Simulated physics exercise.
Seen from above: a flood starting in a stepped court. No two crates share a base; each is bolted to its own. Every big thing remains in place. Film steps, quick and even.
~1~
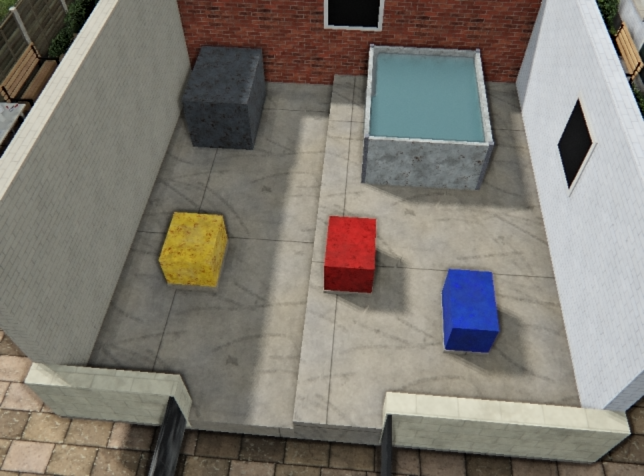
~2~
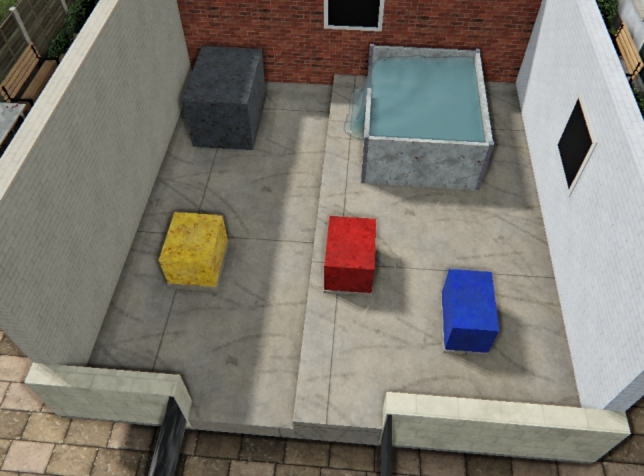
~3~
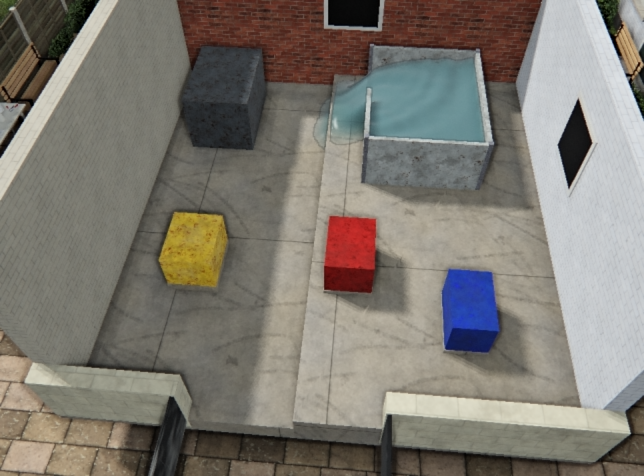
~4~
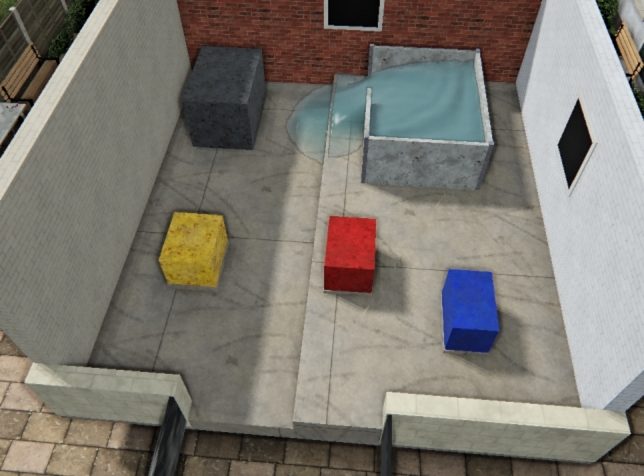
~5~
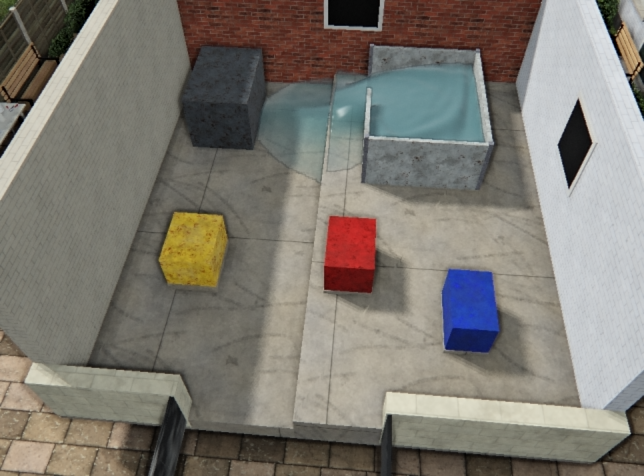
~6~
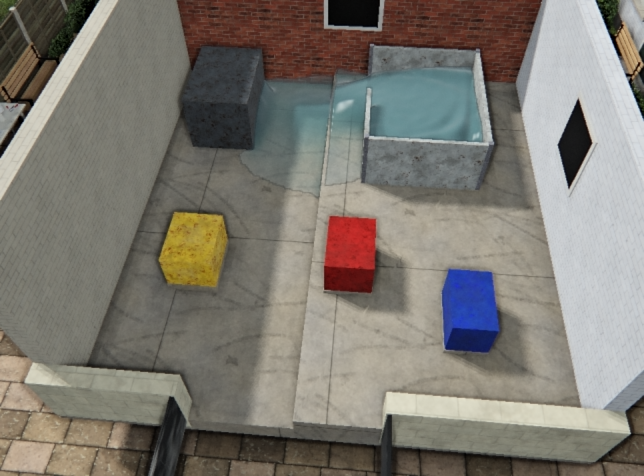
Water poured out of the left side of an open stone tank in a walled court, spread left over the step onto the lower paving, and reached the dark grey block near the brick wall.
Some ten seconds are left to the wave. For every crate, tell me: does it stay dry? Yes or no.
Here is how it goes: The blue crate, yes, it stays dry; the yellow crate, no, it gets wet; the red crate, yes, it stays dry.
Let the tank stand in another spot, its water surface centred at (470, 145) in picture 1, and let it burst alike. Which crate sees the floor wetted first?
My pick is the crate marked yellow.
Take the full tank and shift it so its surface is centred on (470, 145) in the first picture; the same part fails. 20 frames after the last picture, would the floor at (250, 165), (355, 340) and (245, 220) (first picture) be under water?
First drenched; next unwetted; last drenched.
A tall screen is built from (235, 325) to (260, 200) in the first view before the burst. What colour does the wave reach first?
I'd pick the yellow crate.
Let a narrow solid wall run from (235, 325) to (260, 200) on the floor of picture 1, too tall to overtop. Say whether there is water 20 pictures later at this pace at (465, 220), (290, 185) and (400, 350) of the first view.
As listed: Dry, flooded, no water.
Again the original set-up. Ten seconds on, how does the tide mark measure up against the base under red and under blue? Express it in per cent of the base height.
Around 30 % and 0 %.
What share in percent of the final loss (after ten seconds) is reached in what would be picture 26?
My figure is about 5 in a hundred.
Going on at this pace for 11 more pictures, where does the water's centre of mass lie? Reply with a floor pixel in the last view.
My pick is pixel (333, 126).
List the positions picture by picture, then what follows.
Still water in the open tank at (426, 95), in the first picture.
Water pours out at (370, 100) and has run to (365, 89), in the second picture.
The front is at (323, 144), out from the gap at (370, 101), in the third picture.
The front is at (291, 131), out from the gap at (370, 101), in the fourth picture.
Water pours out at (370, 102) and has run to (259, 136), in the fifth picture.
Water pours out at (370, 101) and has run to a hidden place, in the sixth picture.
A moment on, water covers 20 % of the floor; the blue crate not reached, the yellow crate not reached, the red crate not reached.
Next, water covers 40 % of the floor; the blue crate not reached, the yellow crate water round its plinth, the red crate water round its plinth.
Then, water covers 55 % of the floor; the blue crate not reached, the yellow crate water round its plinth, the red crate water round its plinth.
Later, water covers 55 % of the floor; the blue crate not reached, the yellow crate water round its plinth, the red crate water round its plinth.
In the end, water covers 55 % of the floor; the blue crate stayed above the water, the yellow crate was topped, the red crate stayed above the water.
